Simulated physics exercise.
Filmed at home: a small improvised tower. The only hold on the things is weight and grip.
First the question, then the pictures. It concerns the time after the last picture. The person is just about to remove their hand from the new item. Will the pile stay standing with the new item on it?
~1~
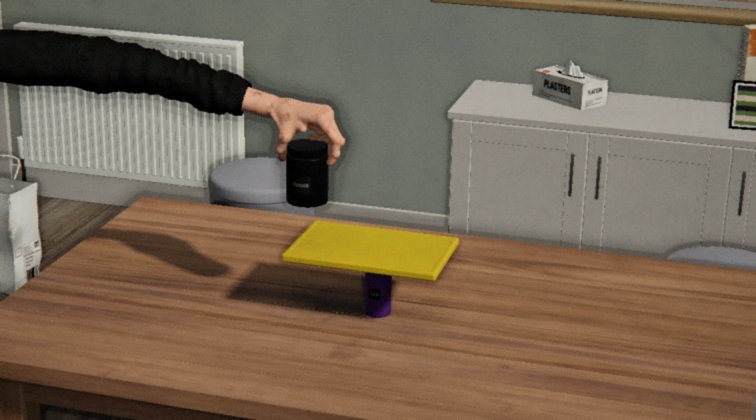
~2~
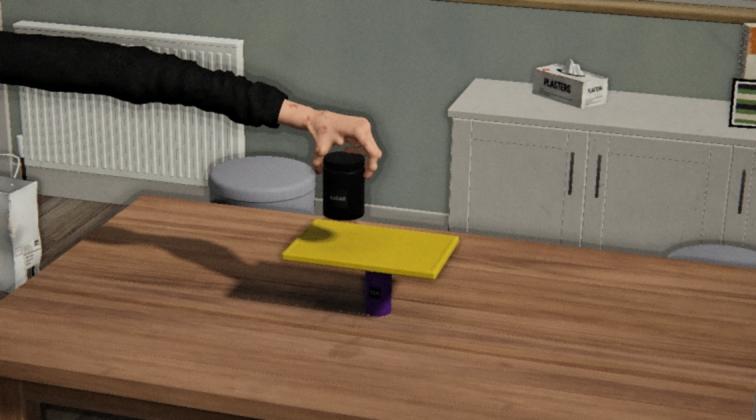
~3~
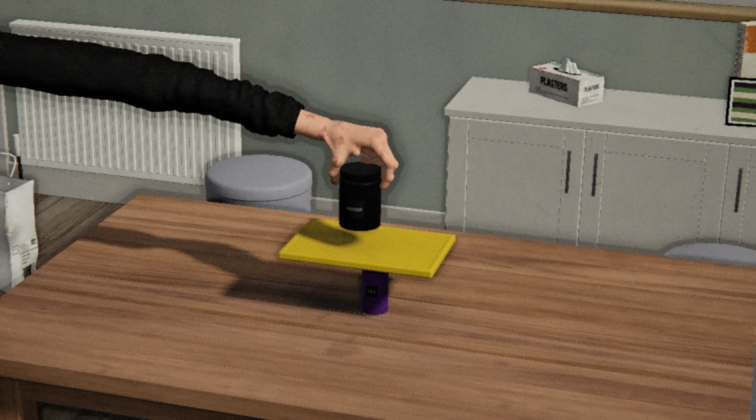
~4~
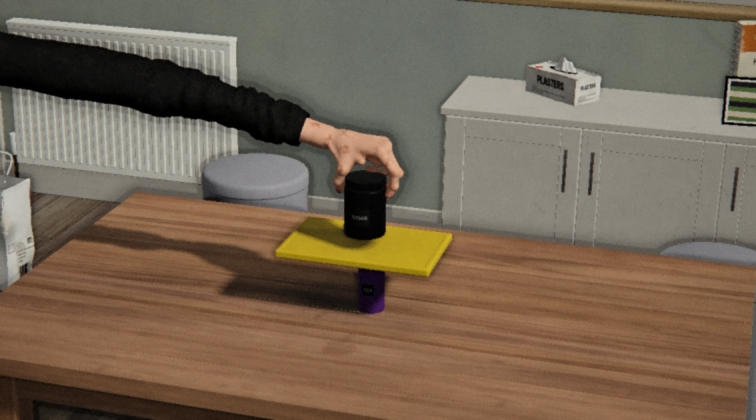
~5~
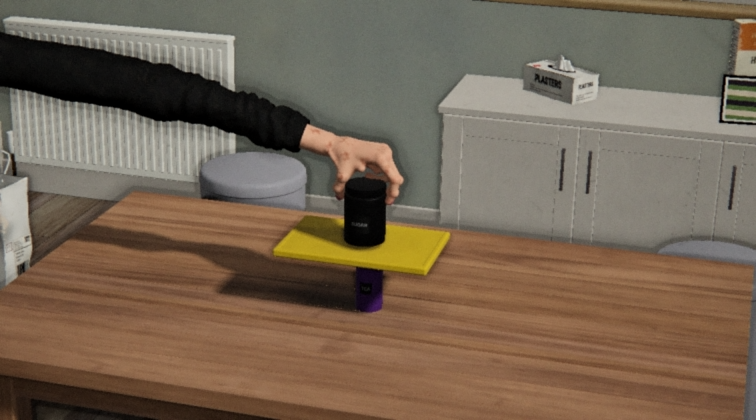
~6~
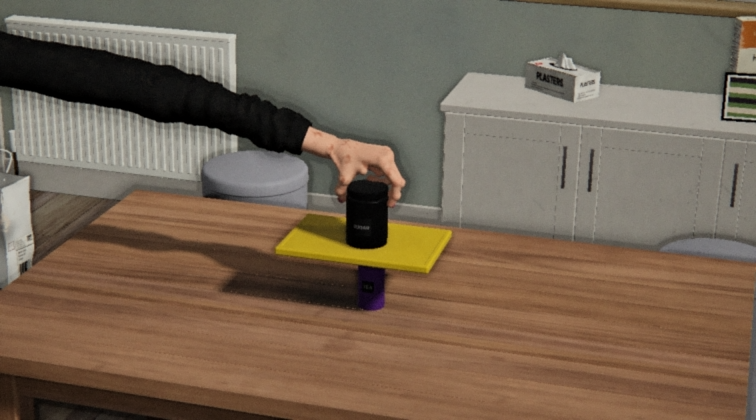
The stack is going to stay put.
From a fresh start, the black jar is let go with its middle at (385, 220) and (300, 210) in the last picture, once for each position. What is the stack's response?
It does not fall the first time and falls the second time.
Then, 0.30 s past the last view, nothing moves.
Then, 0.70 s past the last view, black jar resting near (367, 215).
Finally, all 3 still in place. Final places as the last picture's camera would see them, black jar near (367, 215). The stack keeps its balance.
